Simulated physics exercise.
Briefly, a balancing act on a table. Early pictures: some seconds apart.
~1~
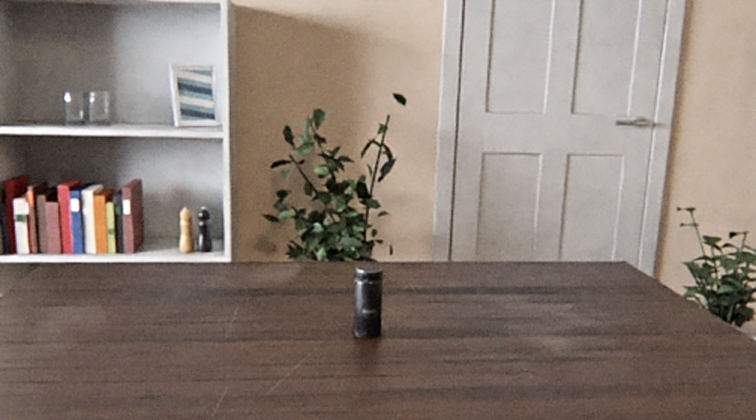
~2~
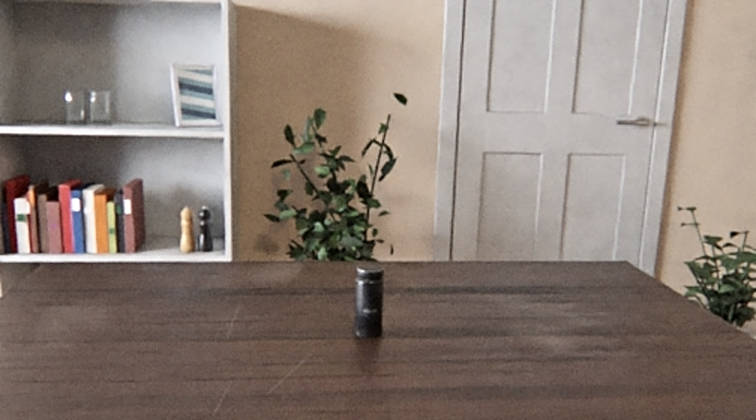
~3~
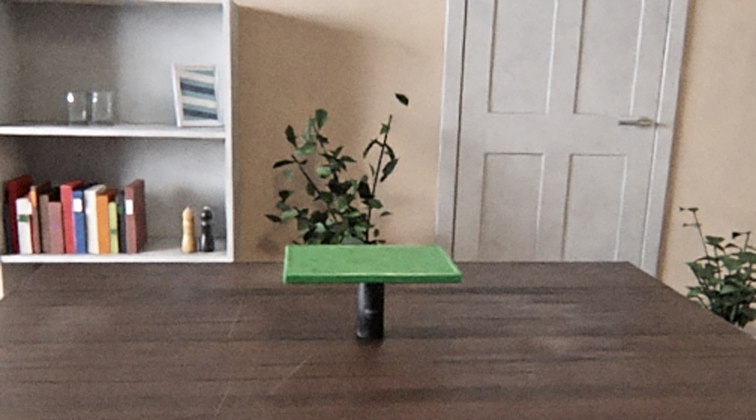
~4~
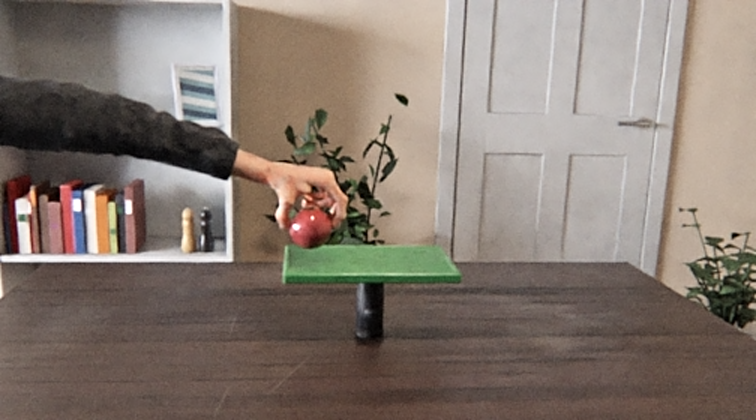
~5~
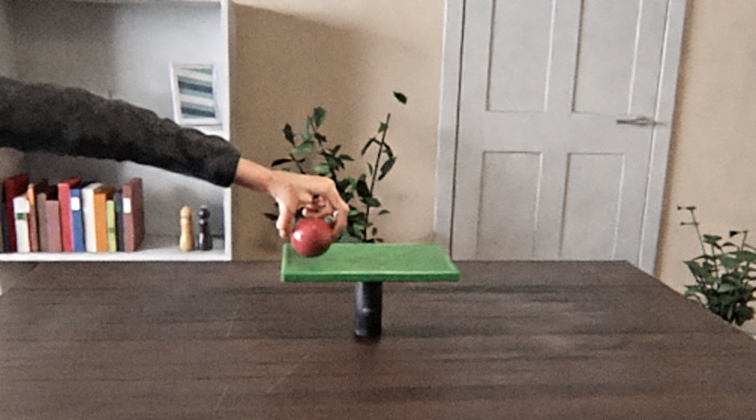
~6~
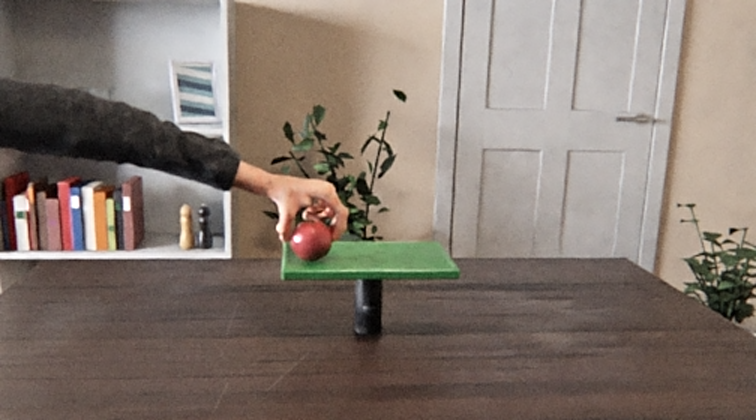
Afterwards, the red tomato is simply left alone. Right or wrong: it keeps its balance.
Wrong.
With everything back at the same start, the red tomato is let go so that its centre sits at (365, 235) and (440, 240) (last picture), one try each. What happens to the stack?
First release - upright; second release - toppled.
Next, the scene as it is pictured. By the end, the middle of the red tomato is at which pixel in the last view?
Close to pixel (267, 326).
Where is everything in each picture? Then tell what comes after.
In the first picture, the last thing is not in view yet.
In the second picture, the last thing is not in view yet.
In the third picture, the last thing is not in view yet; green lid (369, 263).
The fourth picture shows coming down; red tomato (311, 228); green lid (369, 263).
The fifth picture shows coming down; red tomato (312, 237); green lid (367, 262).
The sixth picture shows set down, still held; red tomato (311, 241); green lid (367, 259).
Then, 0.40 s after the last picture, red tomato now fallen; green lid tipped 64° from how it was.
Then, 0.90 s after the last picture, green lid now fallen; black shaker tipped 48° from how it was.
At rest, fallen, green lid, red tomato and black shaker. Seen from the same camera at the end, red tomato near (267, 326). The stack gives way.
